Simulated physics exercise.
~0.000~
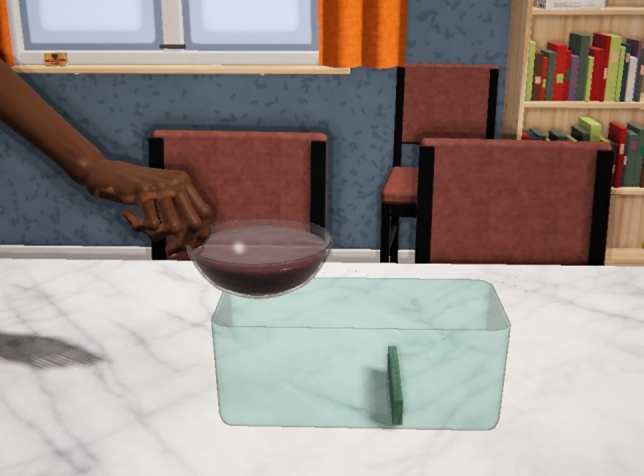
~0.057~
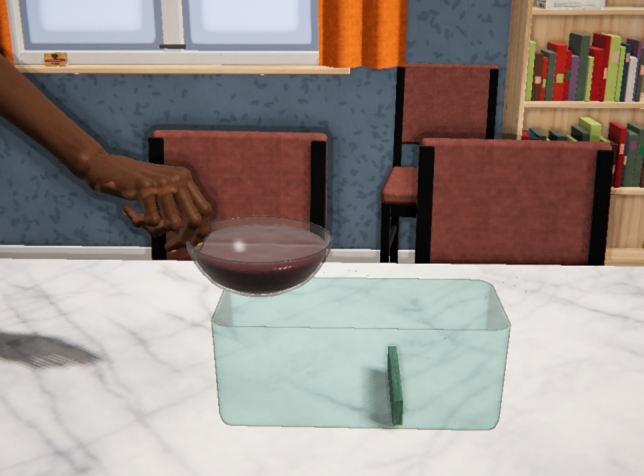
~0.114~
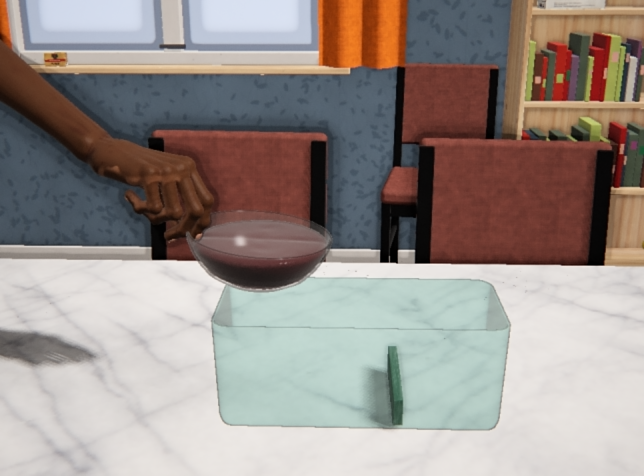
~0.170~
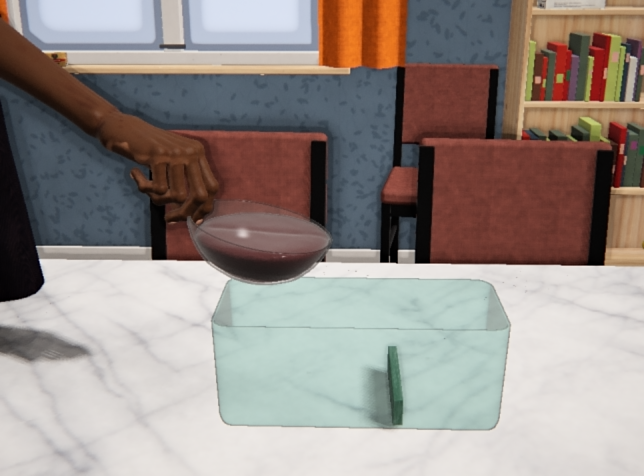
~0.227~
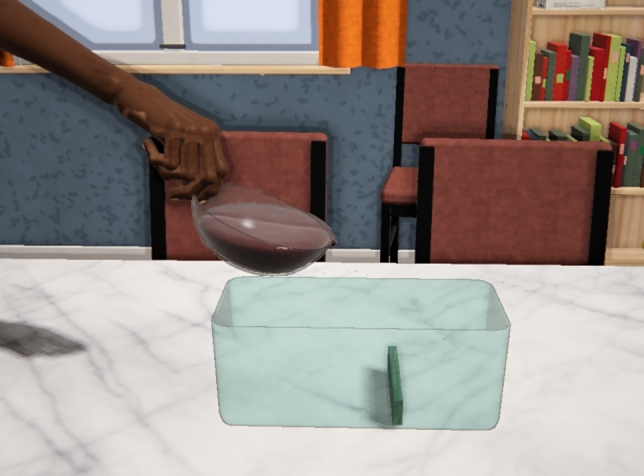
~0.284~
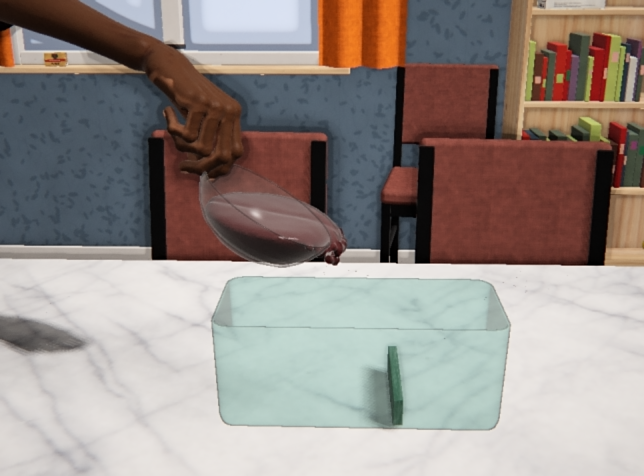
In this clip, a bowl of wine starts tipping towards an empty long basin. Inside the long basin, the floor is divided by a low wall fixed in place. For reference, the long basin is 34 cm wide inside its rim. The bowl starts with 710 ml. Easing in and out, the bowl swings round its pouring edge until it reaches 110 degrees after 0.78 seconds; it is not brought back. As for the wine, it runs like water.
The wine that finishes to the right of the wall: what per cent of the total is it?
It is about 57 per cent of the total.
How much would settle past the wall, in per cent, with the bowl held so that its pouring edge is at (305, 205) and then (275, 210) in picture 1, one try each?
Around 50 per cent first, around 25 per cent next.
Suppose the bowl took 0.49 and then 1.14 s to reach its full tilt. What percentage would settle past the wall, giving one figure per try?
Respectively 60 and 70 %.
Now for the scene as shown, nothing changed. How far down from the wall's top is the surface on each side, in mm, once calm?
On the left it's about 26 mm; on the right, about 10 mm.
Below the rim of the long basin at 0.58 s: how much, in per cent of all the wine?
Around 50 percent.
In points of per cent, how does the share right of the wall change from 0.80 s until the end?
Change in share is negative, near 10 percent.
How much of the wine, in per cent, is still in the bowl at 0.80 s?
Roughly 0 per cent.
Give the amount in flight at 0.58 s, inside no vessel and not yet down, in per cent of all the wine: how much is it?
It comes to about 44 percent.
By 0.58 s the tilt is 94° and 5 per cent is still to pour, 8 is left of the wall and 42 right of it.
By 0.80 s the tilt is 110° and 0 per cent is still to pour, 21 is left of the wall and 68 right of it.
By 1.03 s the tilt is 110° and 0 per cent is still to pour, 32 is left of the wall and 66 right of it.
By 1.28 s the tilt is 110° and 0 per cent is still to pour, 41 is left of the wall and 58 right of it.
At rest 41 per cent lies left of the wall, 57 right of it and 2 outside.
